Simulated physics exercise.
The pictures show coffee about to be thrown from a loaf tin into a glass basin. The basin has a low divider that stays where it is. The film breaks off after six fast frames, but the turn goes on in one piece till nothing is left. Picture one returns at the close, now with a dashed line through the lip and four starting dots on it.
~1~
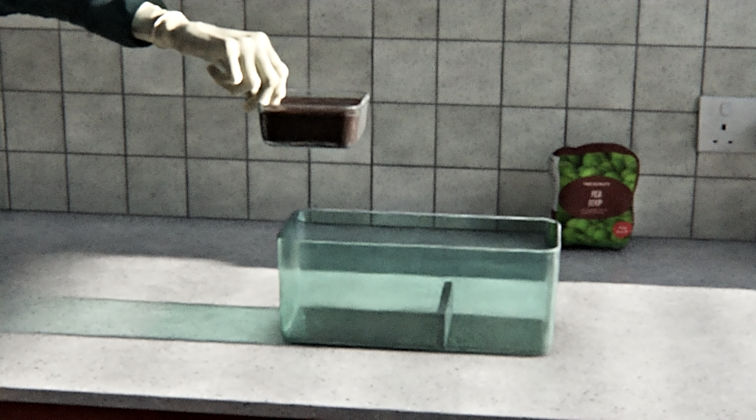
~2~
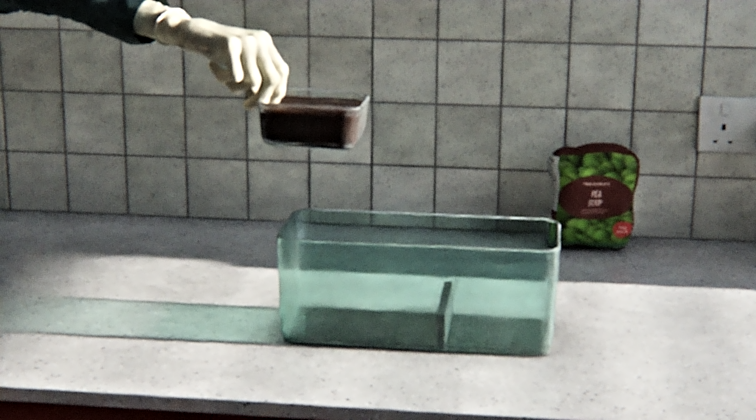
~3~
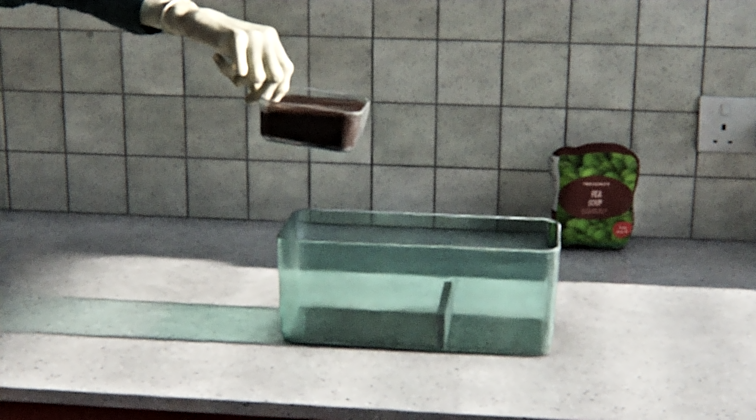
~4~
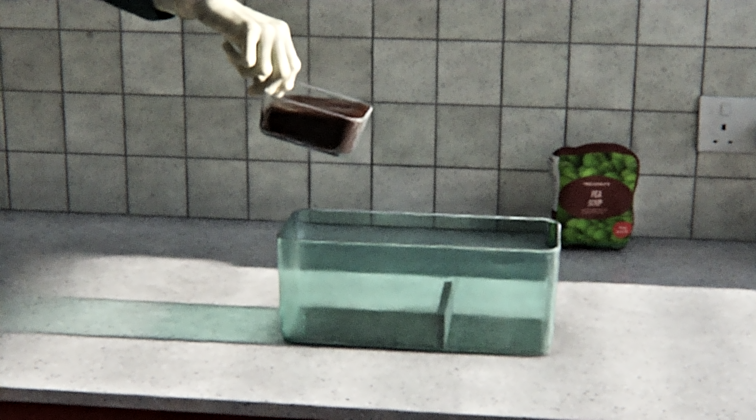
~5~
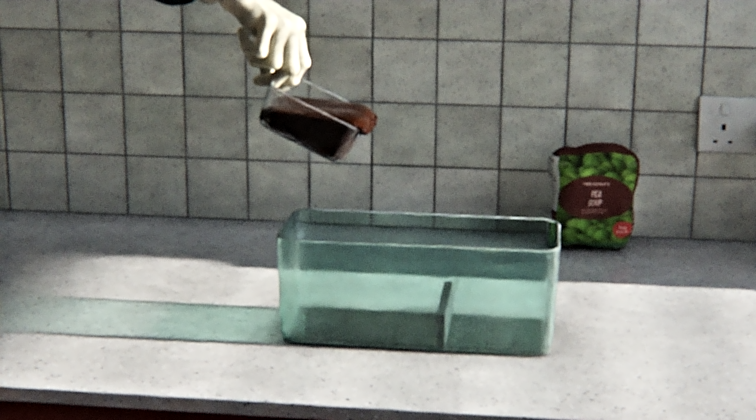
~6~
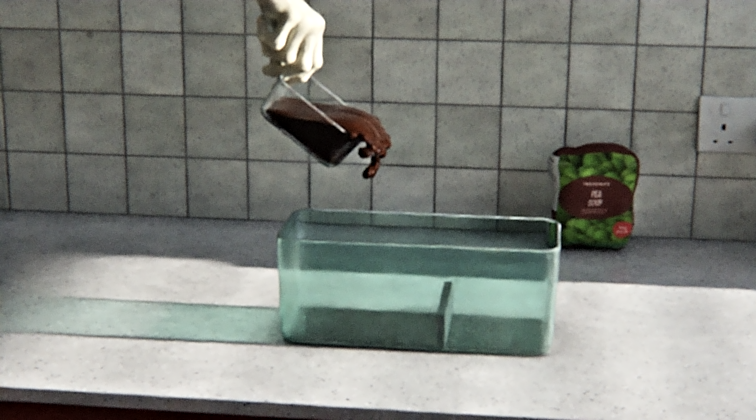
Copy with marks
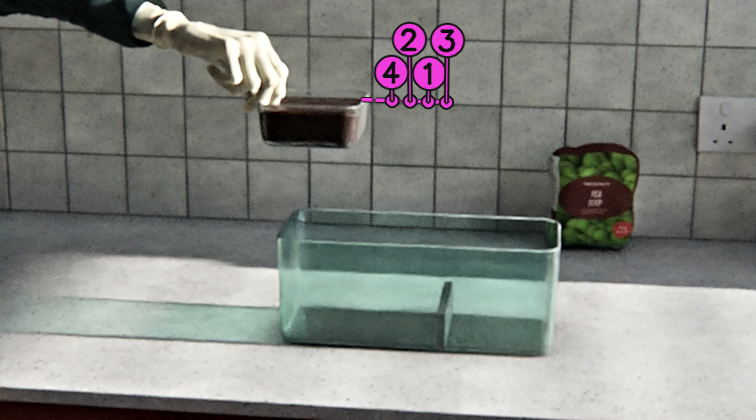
We see a pale hand holding a small clear container of dark brown liquid above a greenish glass basin with a low divider. The hand tilts the container rightward, and the liquid slides over its lip and begins dropping.
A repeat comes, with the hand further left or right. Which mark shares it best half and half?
4 is best.
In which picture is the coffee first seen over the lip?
Picture 5.
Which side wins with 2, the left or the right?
The right one.
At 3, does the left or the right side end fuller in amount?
The right one.
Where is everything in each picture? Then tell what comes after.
In the first picture, upright, lip at (362, 99); basin from (281, 339) to (552, 353); top of the wall at (445, 297); nothing has left yet.
In the second picture, upright, lip at (363, 101); nothing has left yet.
In the third picture, tipped about 7°, lip at (364, 105); nothing has left yet.
In the fourth picture, tipped about 15°, lip at (366, 112); nothing has left yet.
In the fifth picture, tipped about 25°, lip at (366, 122); coffee is over the lip, down to (370, 127).
In the sixth picture, tipped about 37°, lip at (364, 132); coffee is over the lip, down to (373, 172).
In magenta, 1 at (428, 101); 2 at (410, 101); 3 at (446, 102); 4 at (392, 100).
With 1, about 21 % ends left of the wall and 78 % right of it.
With 2, about 28 % ends left of the wall and 72 % right of it.
With 3, about 16 % ends left of the wall and 83 % right of it.
With 4, about 47 % ends left of the wall and 52 % right of it.
